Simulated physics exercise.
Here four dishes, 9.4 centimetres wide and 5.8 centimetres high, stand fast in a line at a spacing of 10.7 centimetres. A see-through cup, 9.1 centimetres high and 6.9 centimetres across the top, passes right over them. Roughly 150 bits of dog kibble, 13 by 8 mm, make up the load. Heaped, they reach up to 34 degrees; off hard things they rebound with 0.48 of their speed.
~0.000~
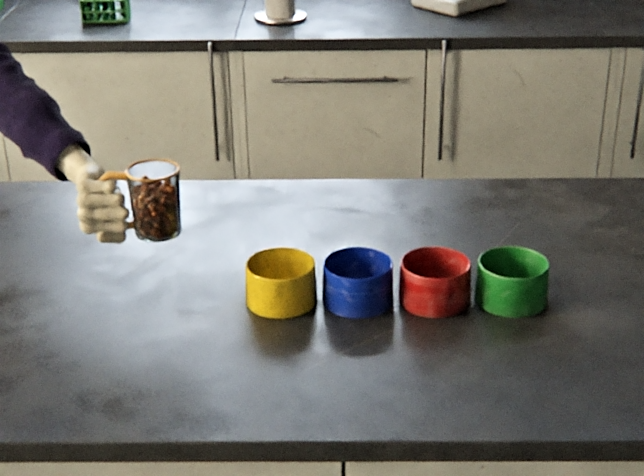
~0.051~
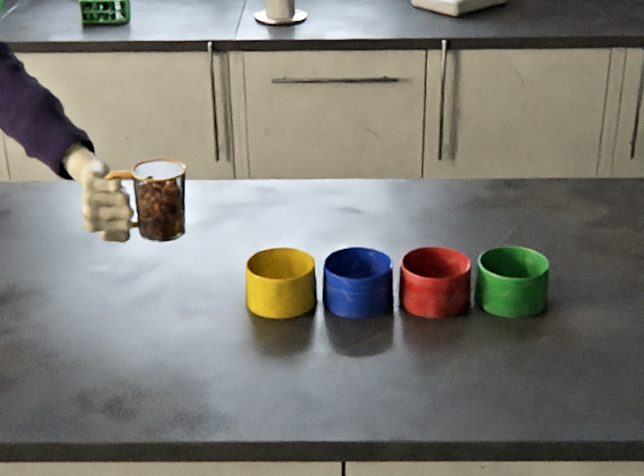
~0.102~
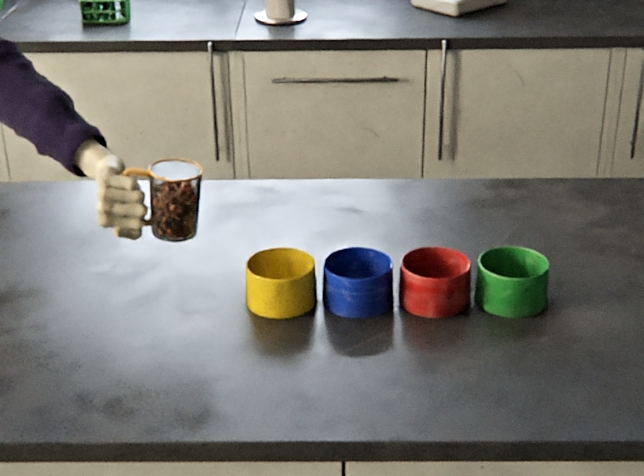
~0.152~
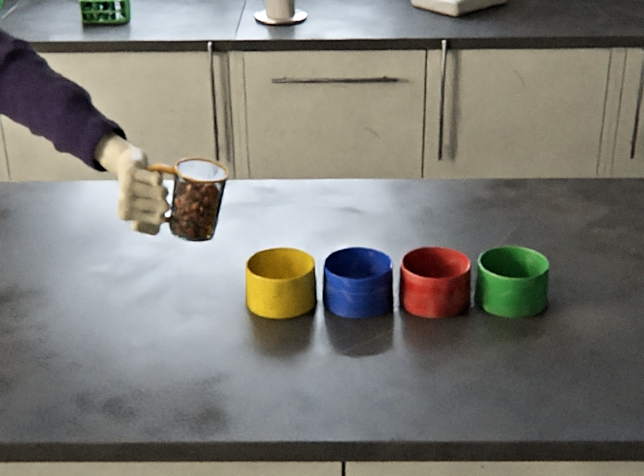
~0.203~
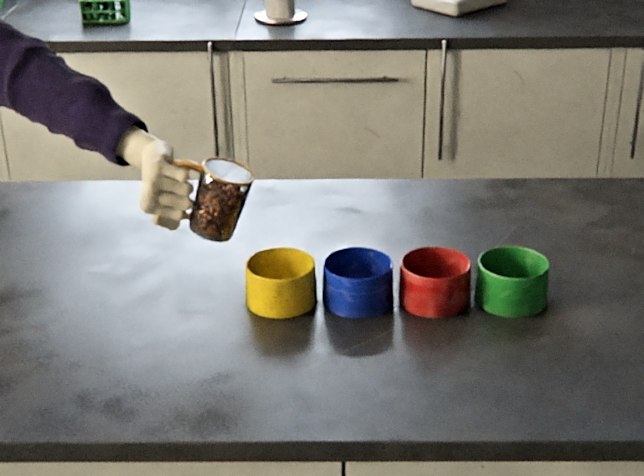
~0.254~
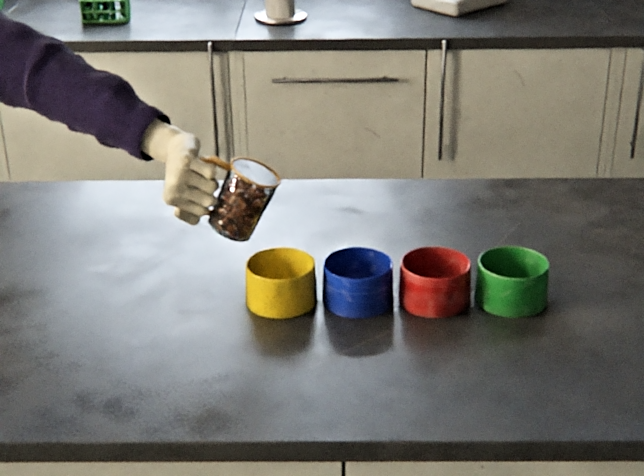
A gloved-looking hand in a purple sleeve carries a clear cup of brown pieces rightward above a dark counter, gradually tilting it toward the right as it nears a still row of yellow, blue, red and green dishes.
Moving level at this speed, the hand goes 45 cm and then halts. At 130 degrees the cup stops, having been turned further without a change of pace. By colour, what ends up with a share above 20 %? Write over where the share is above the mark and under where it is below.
Red: Under; blue: Under; green: Over; yellow: Under; counter: Over.
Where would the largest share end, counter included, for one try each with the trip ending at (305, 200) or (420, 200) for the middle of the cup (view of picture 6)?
Blue, then red.
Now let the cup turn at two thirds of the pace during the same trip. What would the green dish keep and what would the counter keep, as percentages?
Then green would get 100 and the counter 0.
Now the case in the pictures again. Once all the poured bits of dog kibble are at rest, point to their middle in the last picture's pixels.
Look around (524, 291) in the last picture.
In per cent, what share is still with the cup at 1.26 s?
0 %.
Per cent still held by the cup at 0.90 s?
I reckon around 65 per cent.
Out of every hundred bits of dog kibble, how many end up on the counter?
Around 30 percent, I'd guess.
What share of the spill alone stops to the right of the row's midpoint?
Fraction on that side: Around 100 %.
After 0.64 s, tilt 76 degrees; cup holds 100 %.
After 0.90 s, tilt 110 degrees; cup holds 65 %, green 10 %.
Then, at 1.26 s, tilt 130 degrees; cup holds 0 %, green 70 %.
By 1.8 s all is still; red 0 %, blue 0 %, green 70 %, yellow 0 %, counter 30 %.
